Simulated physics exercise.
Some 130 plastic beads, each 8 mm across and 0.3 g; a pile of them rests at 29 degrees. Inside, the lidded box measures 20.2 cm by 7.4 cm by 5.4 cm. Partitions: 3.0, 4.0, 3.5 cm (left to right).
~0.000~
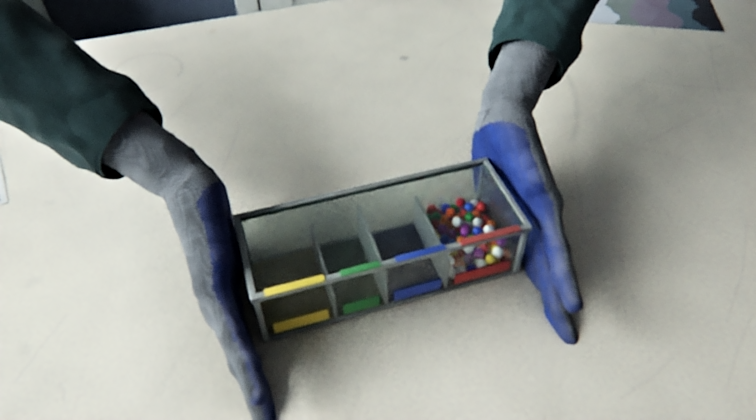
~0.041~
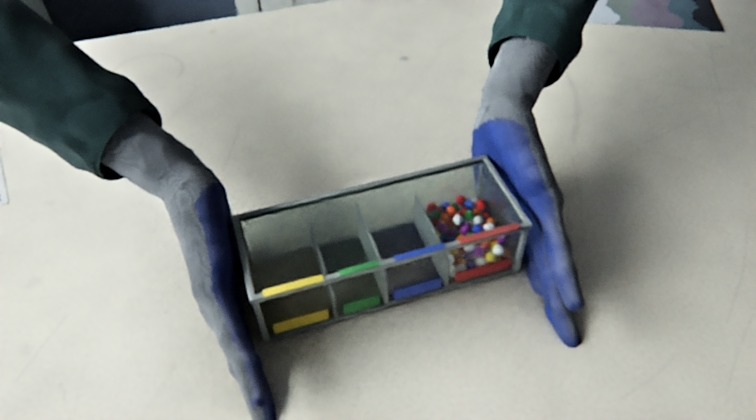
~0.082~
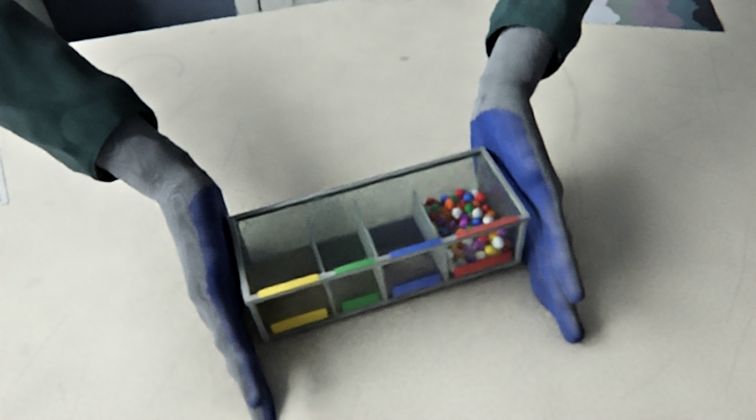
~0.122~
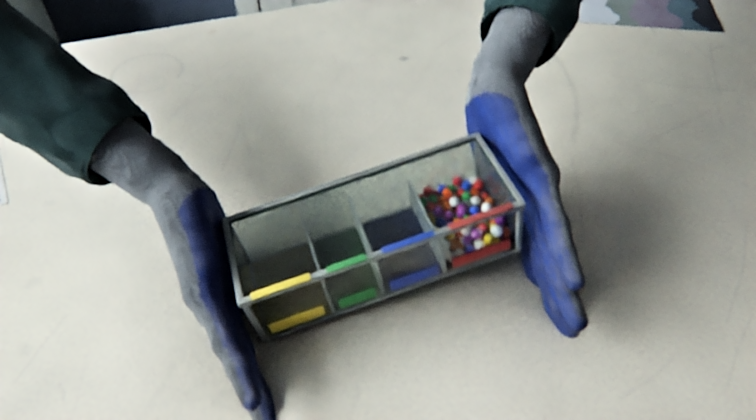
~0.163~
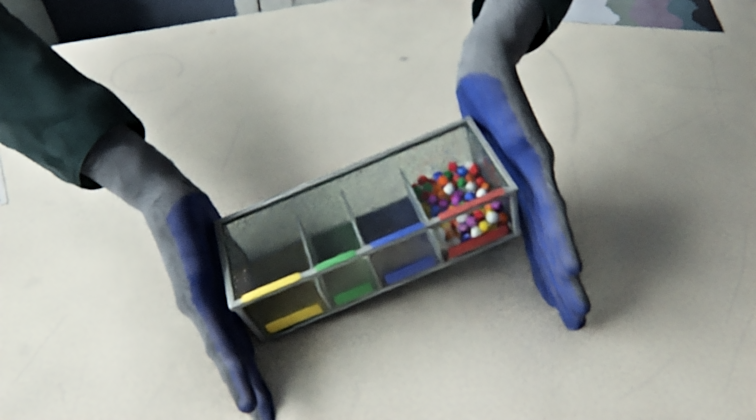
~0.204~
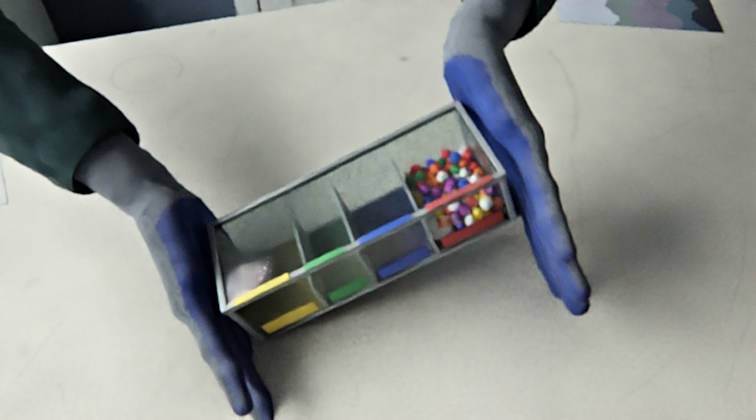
A clear lidded box tilts between two blue-and-grey hands in dark green sleeves, its right end rising and its left front corner lowest, slowly at first, then more steeply. It is seen from above on a pale tabletop, the view staying still. Its four compartments are marked yellow, green, blue and red from left to right, with many multicoloured beads piled in the red one throughout.
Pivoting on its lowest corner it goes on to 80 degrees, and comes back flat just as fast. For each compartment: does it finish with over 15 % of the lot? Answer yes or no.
Red yes, blue yes, green no, yellow yes.
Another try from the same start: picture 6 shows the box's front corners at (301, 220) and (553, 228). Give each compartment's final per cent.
Red 100, blue 0, green 0, yellow 0.
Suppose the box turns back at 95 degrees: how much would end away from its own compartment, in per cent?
About 80 per cent.
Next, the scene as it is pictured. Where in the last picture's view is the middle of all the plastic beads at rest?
Near (411, 258).
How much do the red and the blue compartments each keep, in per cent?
Red 50, blue 25.
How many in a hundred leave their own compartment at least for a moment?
Roughly 50 per cent.
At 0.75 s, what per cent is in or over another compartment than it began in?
Some 25 per cent.
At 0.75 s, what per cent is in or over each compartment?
Red 75; blue 20; green 0; yellow 0.
After 0.75 s, tilt 79 degrees; red 75 %, blue 20 %.
After 1.11 s, tilt 34 degrees; red 50 %, blue 25 %, green 5 %, yellow 20 %.
After 1.57 s, tilt 0 degrees; red 50 %, blue 25 %, green 5 %, yellow 20 %.
By 2.0 s all is still; red 50 %, blue 25 %, green 5 %, yellow 20 %.
